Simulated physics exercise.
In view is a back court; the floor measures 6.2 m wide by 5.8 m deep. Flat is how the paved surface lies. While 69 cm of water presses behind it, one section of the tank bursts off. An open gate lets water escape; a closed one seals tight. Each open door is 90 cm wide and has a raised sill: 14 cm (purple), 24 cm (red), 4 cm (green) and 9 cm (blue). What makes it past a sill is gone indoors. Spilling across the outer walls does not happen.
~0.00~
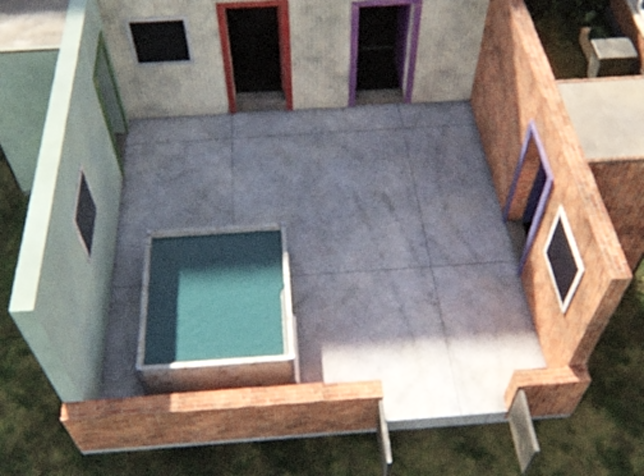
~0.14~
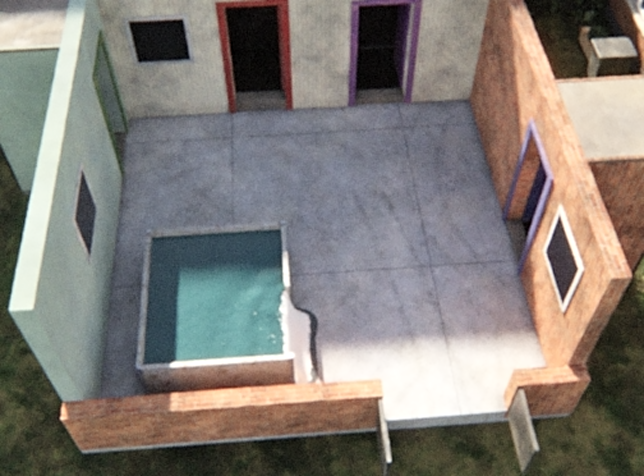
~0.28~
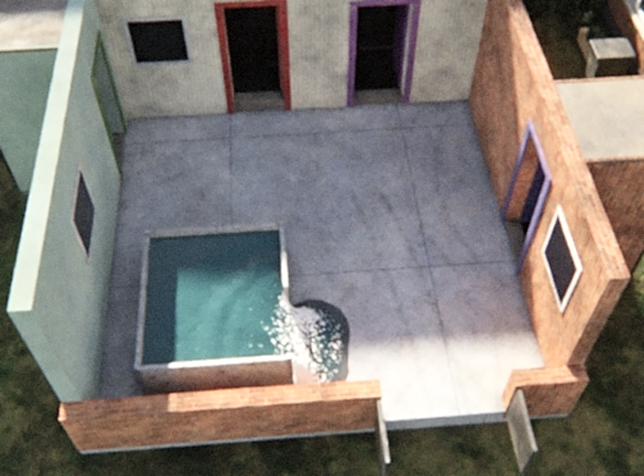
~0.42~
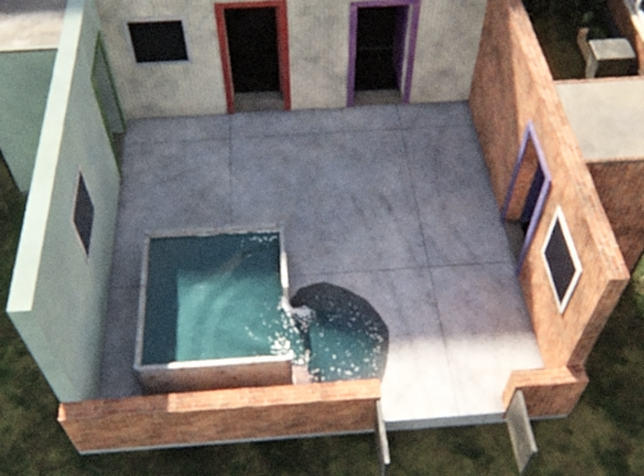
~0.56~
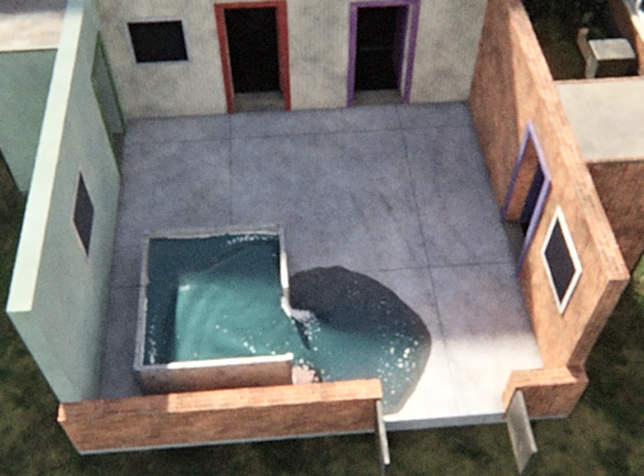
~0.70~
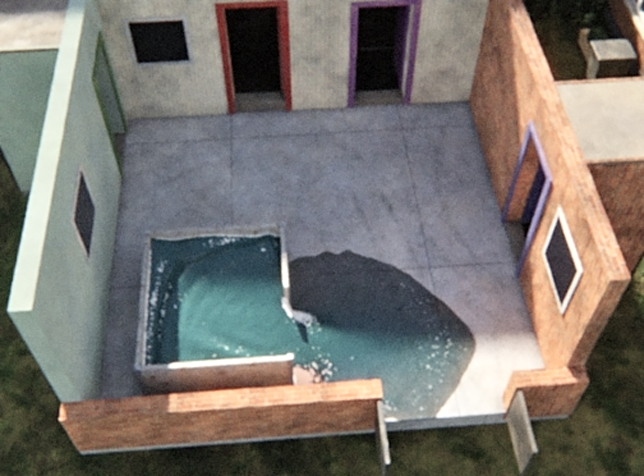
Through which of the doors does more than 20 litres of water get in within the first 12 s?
The purple door does not let in more than 20 litres; the red door does not let in more than 20 litres; the green door lets in more than 20 litres; the blue door lets in more than 20 litres.
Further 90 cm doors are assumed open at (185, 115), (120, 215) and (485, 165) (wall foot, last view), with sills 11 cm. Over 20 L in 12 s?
In that order: Short of it, short of it, short of it.
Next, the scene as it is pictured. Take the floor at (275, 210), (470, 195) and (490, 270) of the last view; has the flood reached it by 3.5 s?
The first point is not yet hit, the second is awash and the third is awash.
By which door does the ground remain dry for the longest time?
The answer is the green door.
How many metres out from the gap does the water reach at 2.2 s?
About 4.6 m out.
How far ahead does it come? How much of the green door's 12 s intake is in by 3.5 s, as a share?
By then it's near 0% of the total.
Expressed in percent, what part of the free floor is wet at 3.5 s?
Covered: Roughly 45 per cent.
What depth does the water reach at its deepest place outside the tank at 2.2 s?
Max depth: About 40 centimetres.
After 1.4 s water covers 30 % of the floor and is deepest (40 cm) near (297, 363); purple door not reached, red door not reached, green door not reached, blue door not reached.
After 2.2 s water covers 35 % of the floor and is deepest (40 cm) near (551, 392); purple door not reached, red door not reached, green door not reached, blue door 18 cm at the sill, 12 L in.
After 3.5 s water covers 45 % of the floor and is deepest (24 cm) near (551, 392); purple door not reached, red door not reached, green door not reached, blue door 14 cm at the sill, 50 L in.
After 7.0 s water covers 80 % of the floor and is deepest (14 cm) near (479, 138); purple door 12 cm at the sill, 6 L in, red door 6 cm at the sill, 0 L in, green door 9 cm at the sill, 3 L in, blue door 8 cm at the sill, 67 L in.
After 12.0 s water covers 95 % of the floor and is deepest (13 cm) near (96, 425); purple door 6 cm at the sill, 6 L in, red door 4 cm at the sill, 0 L in, green door 9 cm at the sill, 104 L in, blue door 5 cm at the sill, 67 L in.
